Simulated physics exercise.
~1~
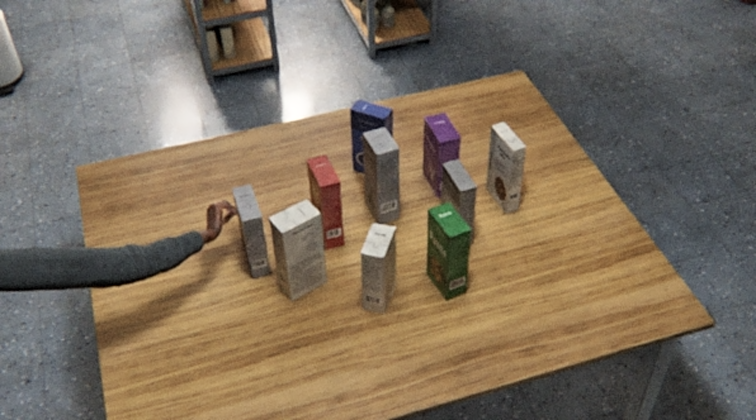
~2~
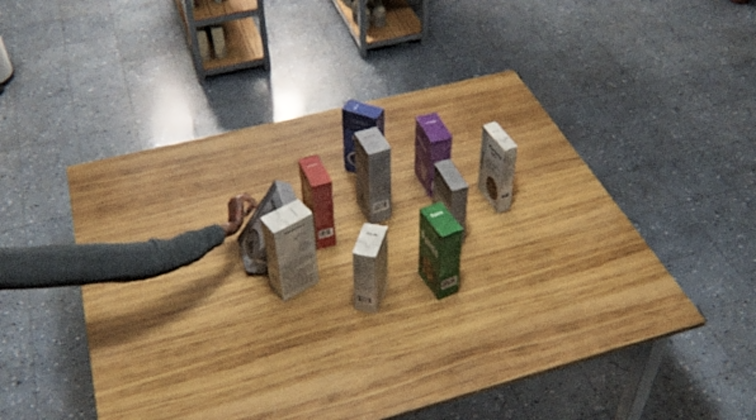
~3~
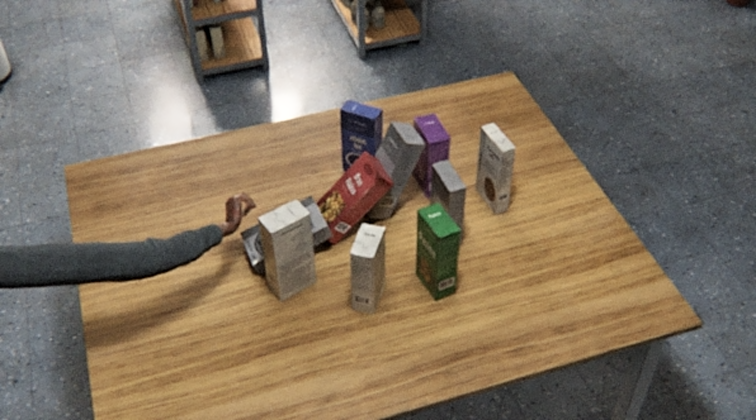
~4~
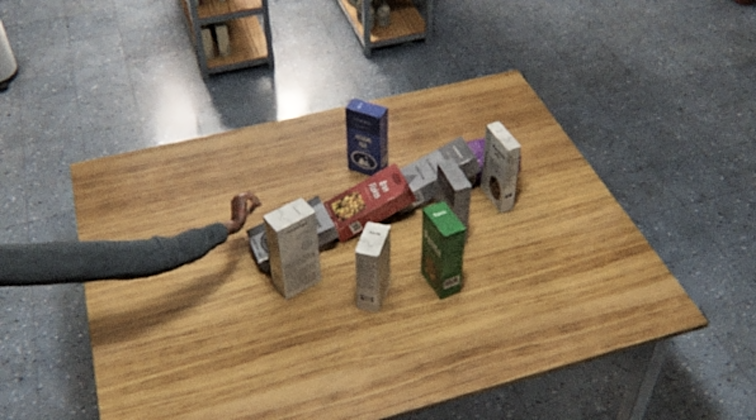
Cereal boxes toppling one after another across a wooden table after a hand tips one, the red and purple ending down.
